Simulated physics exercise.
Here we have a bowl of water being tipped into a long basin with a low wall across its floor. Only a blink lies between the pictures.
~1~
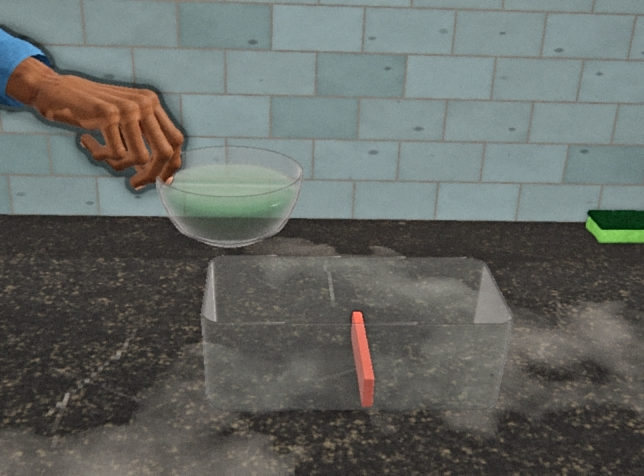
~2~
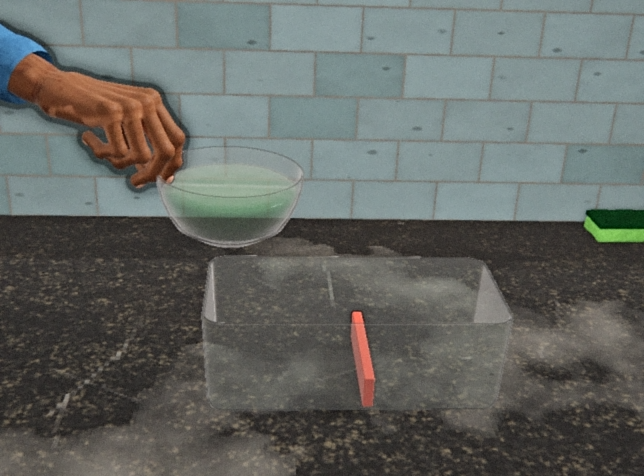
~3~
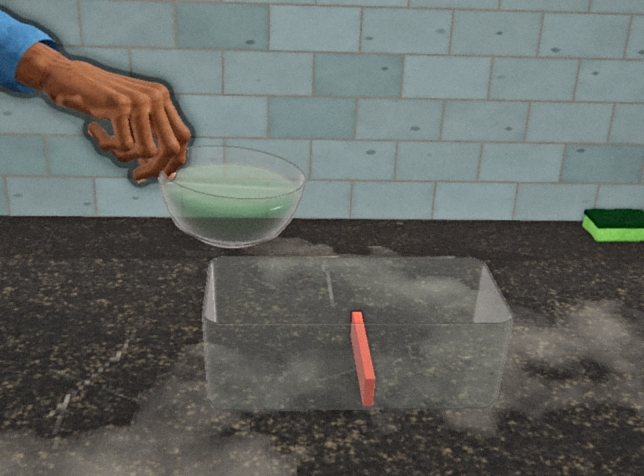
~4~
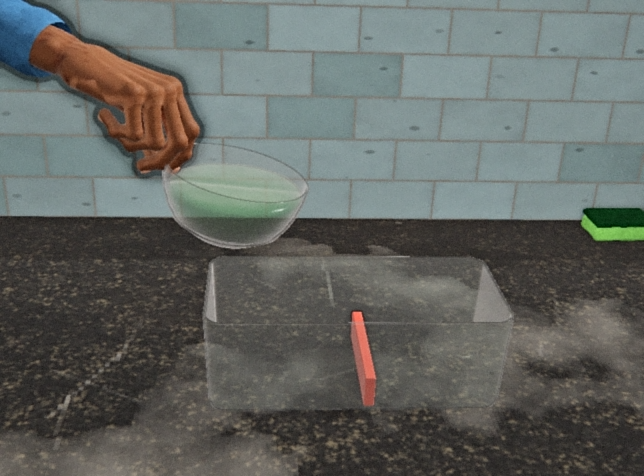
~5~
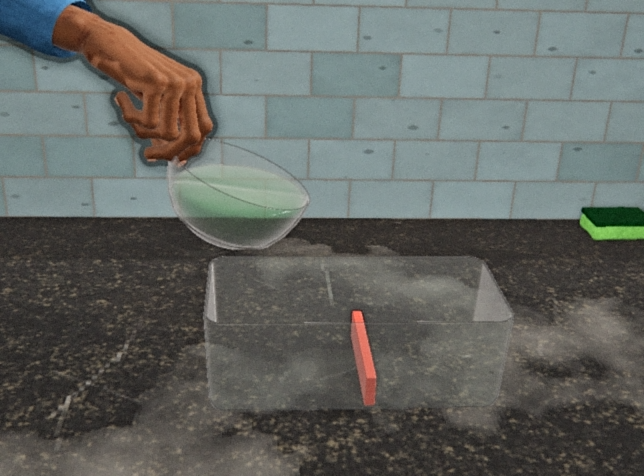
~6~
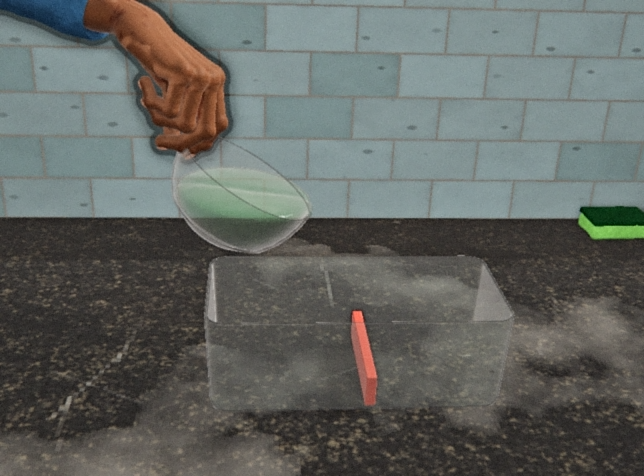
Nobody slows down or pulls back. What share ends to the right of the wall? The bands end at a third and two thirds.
The share right of the wall is not even a third.
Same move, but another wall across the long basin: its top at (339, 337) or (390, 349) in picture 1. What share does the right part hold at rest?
About 40 and 20 per cent.
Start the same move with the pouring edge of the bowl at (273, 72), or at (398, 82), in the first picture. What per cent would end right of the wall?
First some 10, then 75 per cent.
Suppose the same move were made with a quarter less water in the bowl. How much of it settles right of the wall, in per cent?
Some 5 per cent.
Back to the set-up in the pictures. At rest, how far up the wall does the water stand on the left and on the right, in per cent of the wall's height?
Left: 60 %. Right: 10 %.
A moment on, the bowl is tipped on its side and 20 per cent is still to pour, 43 is left of the wall and 5 right of it.
Next, the bowl is tipped on its side and 2 per cent is still to pour, 84 is left of the wall and 9 right of it.
Then the bowl is tipped on its side and 0 per cent is still to pour, 84 is left of the wall and 13 right of it.
Later the bowl is tipped on its side and 0 per cent is still to pour, 82 is left of the wall and 14 right of it.
Finally, 82 per cent lies left of the wall, 14 right of it and 3 outside.
